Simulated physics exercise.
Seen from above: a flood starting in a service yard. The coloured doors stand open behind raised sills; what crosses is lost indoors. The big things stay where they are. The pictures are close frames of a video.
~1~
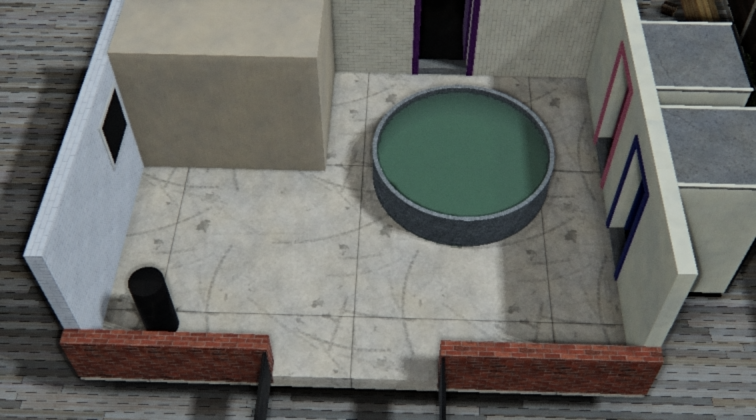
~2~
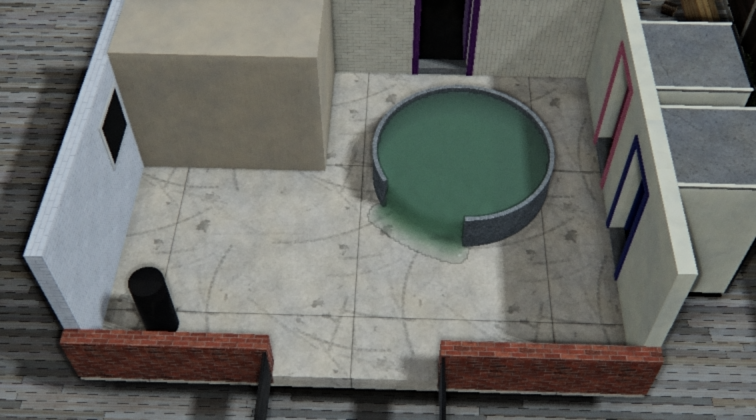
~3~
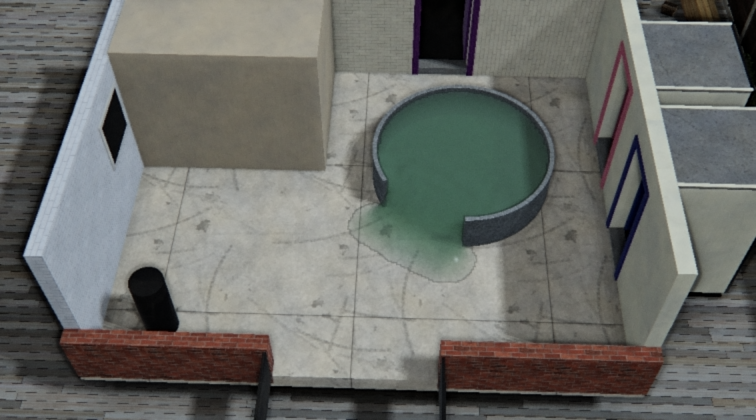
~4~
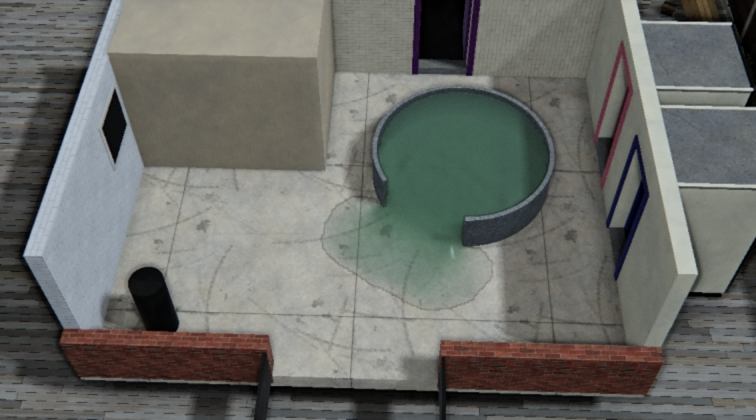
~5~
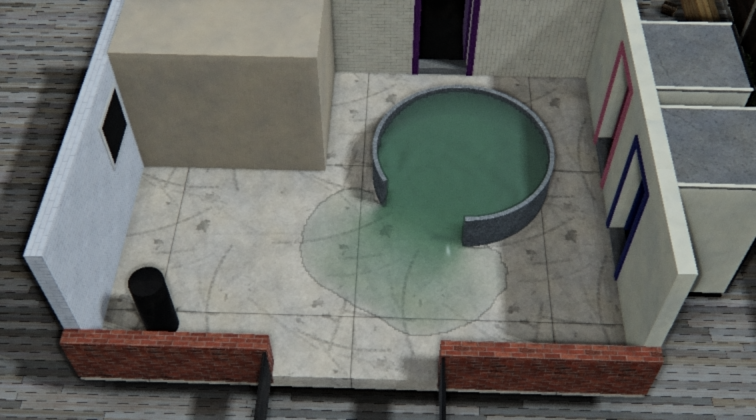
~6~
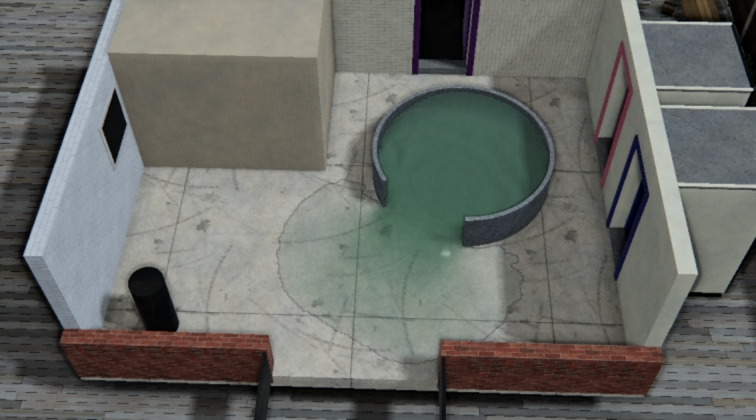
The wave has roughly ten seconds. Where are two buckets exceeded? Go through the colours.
The purple door admits no more than that; the pink door admits no more than that; the blue door admits no more than that.
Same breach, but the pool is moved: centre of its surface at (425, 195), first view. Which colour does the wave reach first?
I say the one in purple.
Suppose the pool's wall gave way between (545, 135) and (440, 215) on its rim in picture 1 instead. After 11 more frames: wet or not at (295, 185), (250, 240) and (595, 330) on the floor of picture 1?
One after the other: No water, not flooded, wet.
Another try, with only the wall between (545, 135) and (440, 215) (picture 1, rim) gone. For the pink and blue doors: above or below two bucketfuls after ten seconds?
In short: Pink door is over; blue door floods.
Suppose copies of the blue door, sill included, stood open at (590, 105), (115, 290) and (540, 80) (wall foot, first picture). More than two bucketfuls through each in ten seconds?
In turn: Keeps below it, is over, stays under.
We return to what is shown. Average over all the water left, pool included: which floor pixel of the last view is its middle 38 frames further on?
I would point to (364, 229).
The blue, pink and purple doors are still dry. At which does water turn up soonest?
First comes the blue-painted one.
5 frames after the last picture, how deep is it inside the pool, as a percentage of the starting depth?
Roughly 74 per cent.
A moment on, water covers 35 % of the floor; the purple door not reached, the pink door not reached, the blue door not reached.
Next, water covers 45 % of the floor; the purple door not reached, the pink door not reached, the blue door not reached.
Then, water covers 55 % of the floor; the purple door not reached, the pink door not reached, the blue door not reached.
Later, water covers 75 % of the floor; the purple door not reached, the pink door wet at the sill, nothing in, the blue door wet at the sill, nothing in.
In the end, water covers 85 % of the floor; the purple door not reached, the pink door wet at the sill, nothing in, the blue door wet at the sill, nothing in.
